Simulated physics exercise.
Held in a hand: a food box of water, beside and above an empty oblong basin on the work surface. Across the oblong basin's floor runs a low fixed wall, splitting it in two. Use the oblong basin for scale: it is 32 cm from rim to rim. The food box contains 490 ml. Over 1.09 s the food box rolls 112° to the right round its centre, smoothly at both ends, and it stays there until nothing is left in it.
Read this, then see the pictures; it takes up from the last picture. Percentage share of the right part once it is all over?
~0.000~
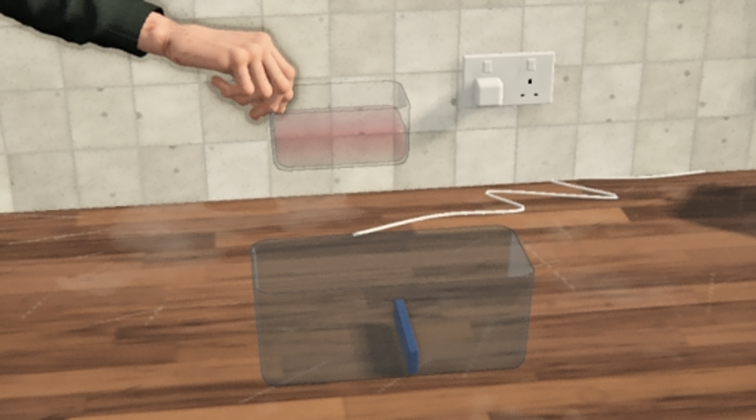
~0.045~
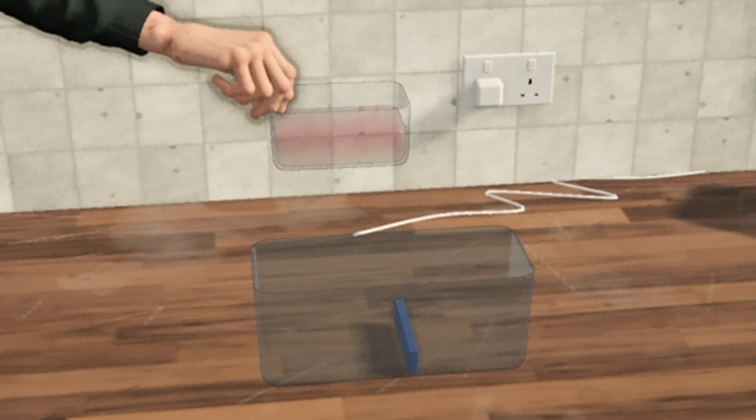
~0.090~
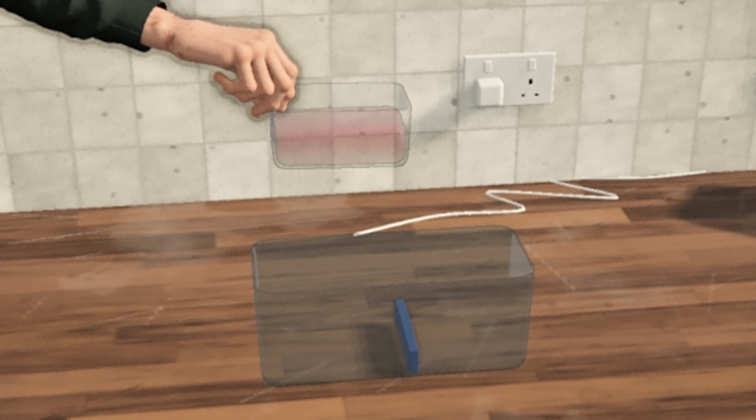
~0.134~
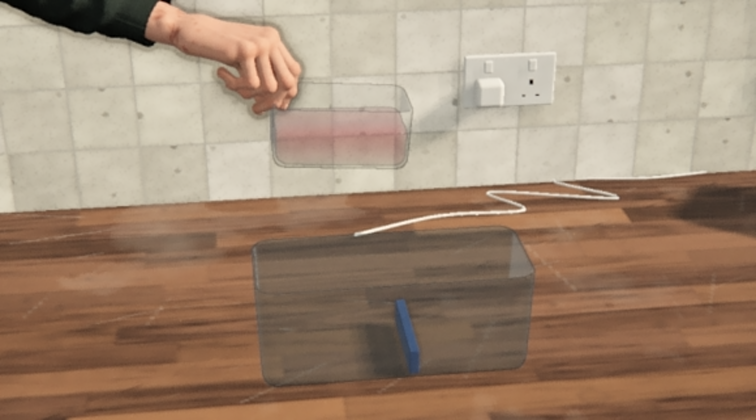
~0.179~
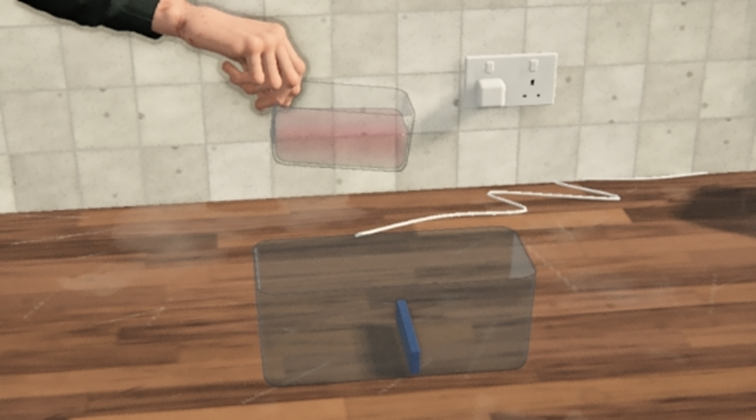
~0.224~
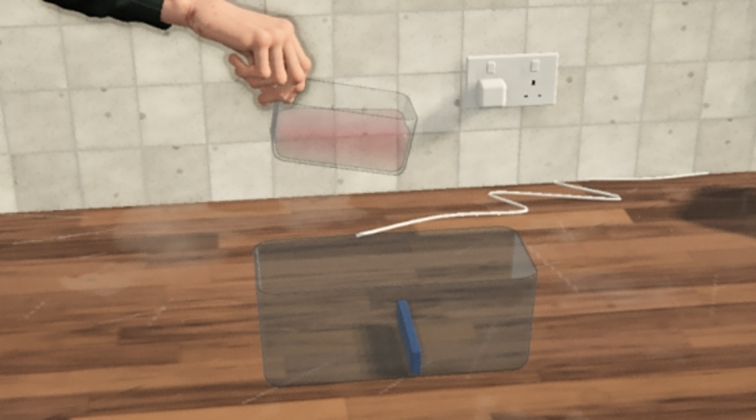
76 per cent.
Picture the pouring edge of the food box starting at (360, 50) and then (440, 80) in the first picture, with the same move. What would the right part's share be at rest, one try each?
Result: 60 per cent, then 75 per cent.
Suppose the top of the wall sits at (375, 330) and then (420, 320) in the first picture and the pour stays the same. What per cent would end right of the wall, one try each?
I'd put it at about 90 per cent for the first and about 60 per cent for the second.
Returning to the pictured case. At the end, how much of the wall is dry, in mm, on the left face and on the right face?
On the left it's about 28 mm; on the right, about 10 mm.
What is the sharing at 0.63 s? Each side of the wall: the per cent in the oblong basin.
I'd say some 0 in a hundred on the left and 9 on the right.
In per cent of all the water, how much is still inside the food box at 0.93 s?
Roughly 8 per cent.
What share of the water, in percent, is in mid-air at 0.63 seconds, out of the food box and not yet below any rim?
I'd say close to 44 per cent.
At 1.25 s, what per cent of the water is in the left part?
The left part holds some 24 per cent.
By 0.63 s the tilt is 70° and 47 per cent is still to pour, 0 is left of the wall and 9 right of it.
By 0.93 s the tilt is 106° and 8 per cent is still to pour, 10 is left of the wall and 69 right of it.
By 1.25 s the tilt is 112° and 0 per cent is still to pour, 23 is left of the wall and 75 right of it.
By 1.59 s the tilt is 112° and 0 per cent is still to pour, 23 is left of the wall and 75 right of it.
At rest 23 per cent lies left of the wall, 76 right of it and 2 outside.
